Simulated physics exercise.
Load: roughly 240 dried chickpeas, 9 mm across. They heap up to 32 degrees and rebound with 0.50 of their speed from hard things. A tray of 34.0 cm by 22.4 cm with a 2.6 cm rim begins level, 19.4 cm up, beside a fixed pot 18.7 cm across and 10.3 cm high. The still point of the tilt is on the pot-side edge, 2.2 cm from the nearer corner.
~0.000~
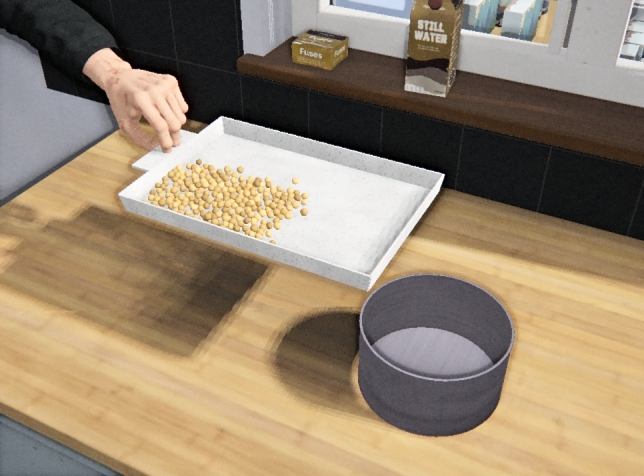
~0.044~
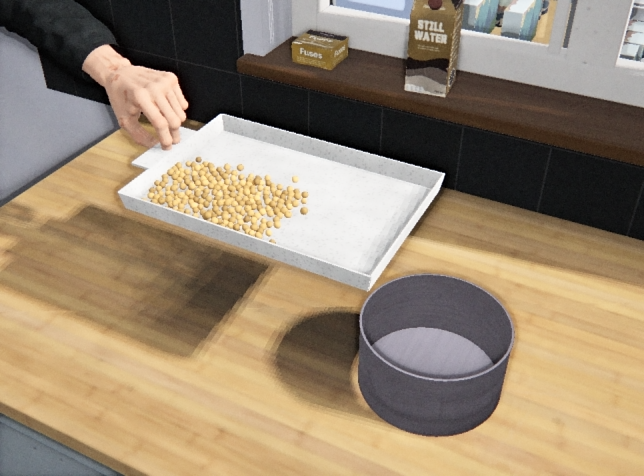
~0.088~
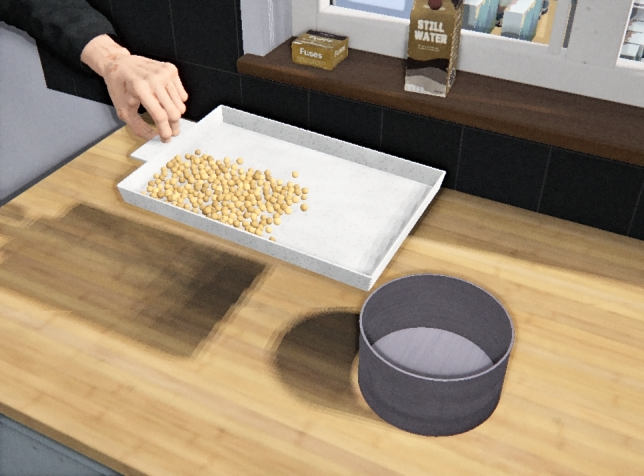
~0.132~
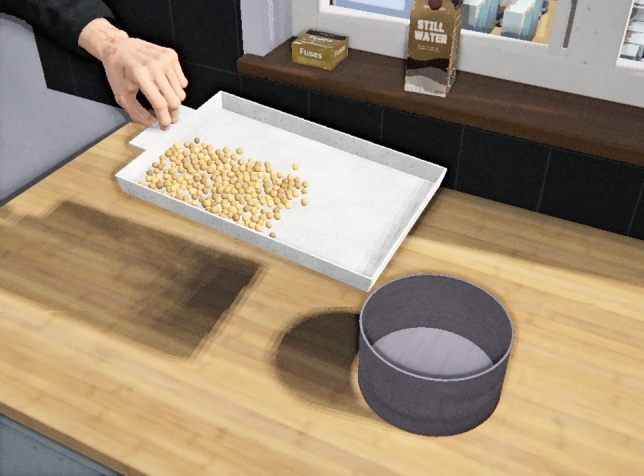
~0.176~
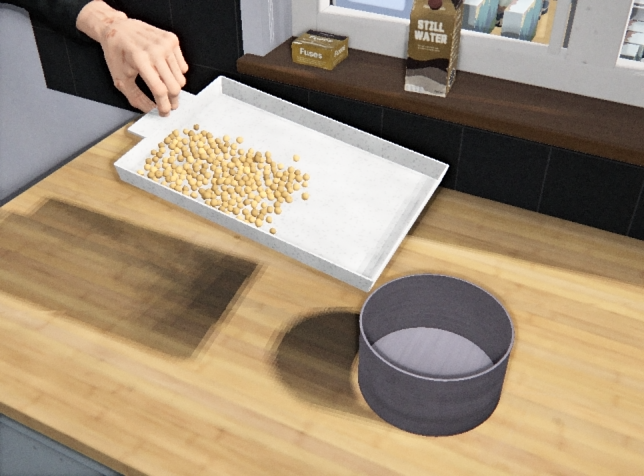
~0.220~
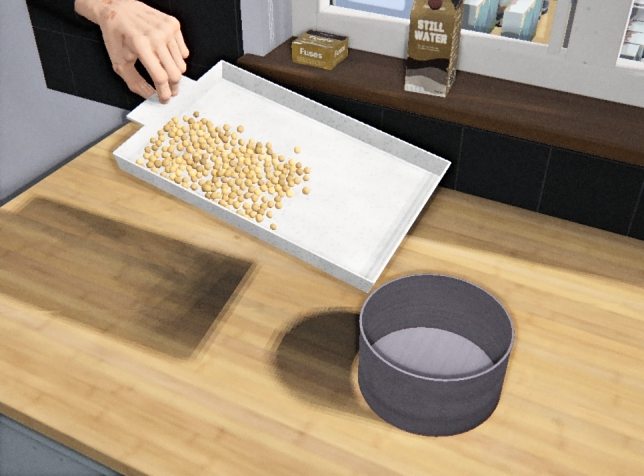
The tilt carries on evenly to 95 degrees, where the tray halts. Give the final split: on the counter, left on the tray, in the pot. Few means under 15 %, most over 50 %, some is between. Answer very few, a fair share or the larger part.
Counter: The larger part, tray: Very few, pot: A fair share.
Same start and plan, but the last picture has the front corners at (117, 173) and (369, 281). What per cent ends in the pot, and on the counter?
Pot 0, counter 100.
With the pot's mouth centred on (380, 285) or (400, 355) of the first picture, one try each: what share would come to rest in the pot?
About 0 and 95 per cent.
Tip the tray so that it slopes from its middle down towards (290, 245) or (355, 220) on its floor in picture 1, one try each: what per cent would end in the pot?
About 0 and 80 per cent.
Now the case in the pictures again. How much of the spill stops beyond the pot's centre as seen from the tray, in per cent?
About 70 per cent.
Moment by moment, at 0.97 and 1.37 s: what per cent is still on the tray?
About 70, 20.
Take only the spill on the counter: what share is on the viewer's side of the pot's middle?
About 100 per cent.
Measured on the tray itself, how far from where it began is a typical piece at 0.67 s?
Roughly 12 cm.
After 0.67 s, tilt 52 degrees; the tray holds 100 %, the pot 0 %.
After 0.97 s, tilt 78 degrees; the tray holds 70 %, the pot 0 %.
After 1.37 s, tilt 95 degrees; the tray holds 20 %, the pot 25 %.
By 2.3 s all is still; counter 65 %, tray 5 %, pot 35 %.
